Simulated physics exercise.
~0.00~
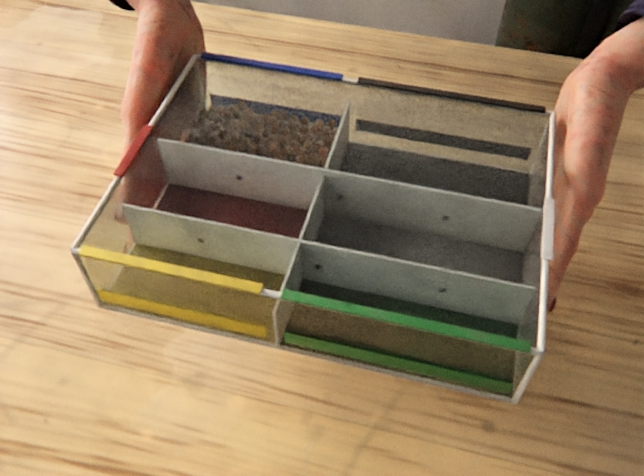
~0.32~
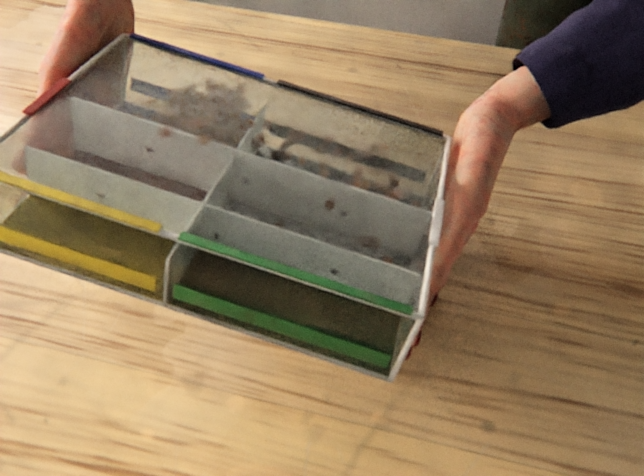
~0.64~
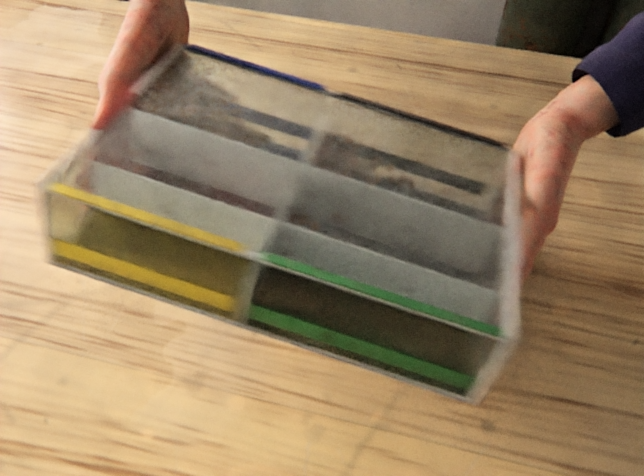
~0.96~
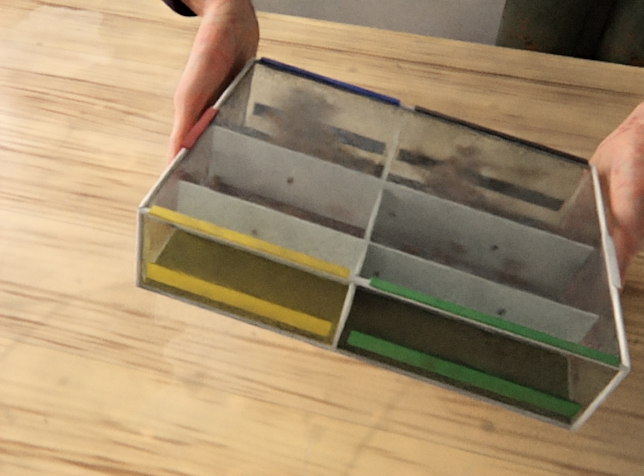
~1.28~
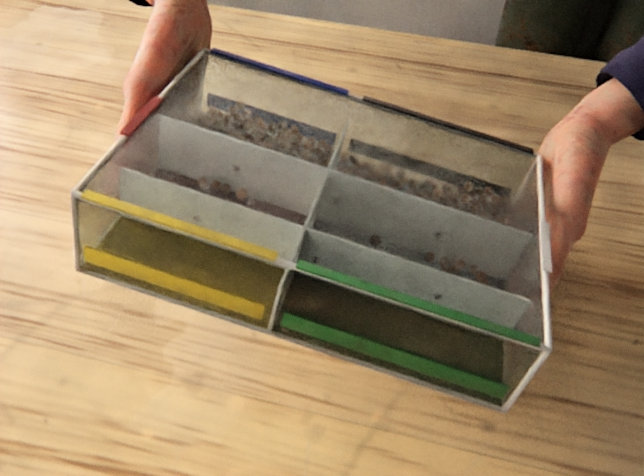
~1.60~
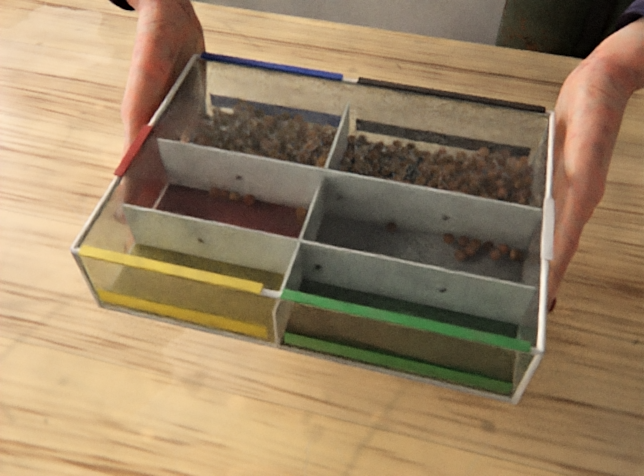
To begin with, two hands hold a clear-lidded box over a wooden table, its six compartments edged in colours, with a heap of small brown pieces in the back left one, marked blue. The hands tilt the box and swing it to the left, and the pieces scatter toward the neighbouring black-marked compartment. Then they shake it back to the right, blurring it, and farther right still. It moves left again, still tilted, with pieces gathered along the back. Finally the box is level where it started, with pieces filling mostly the blue and black compartments and a few in the middle row.
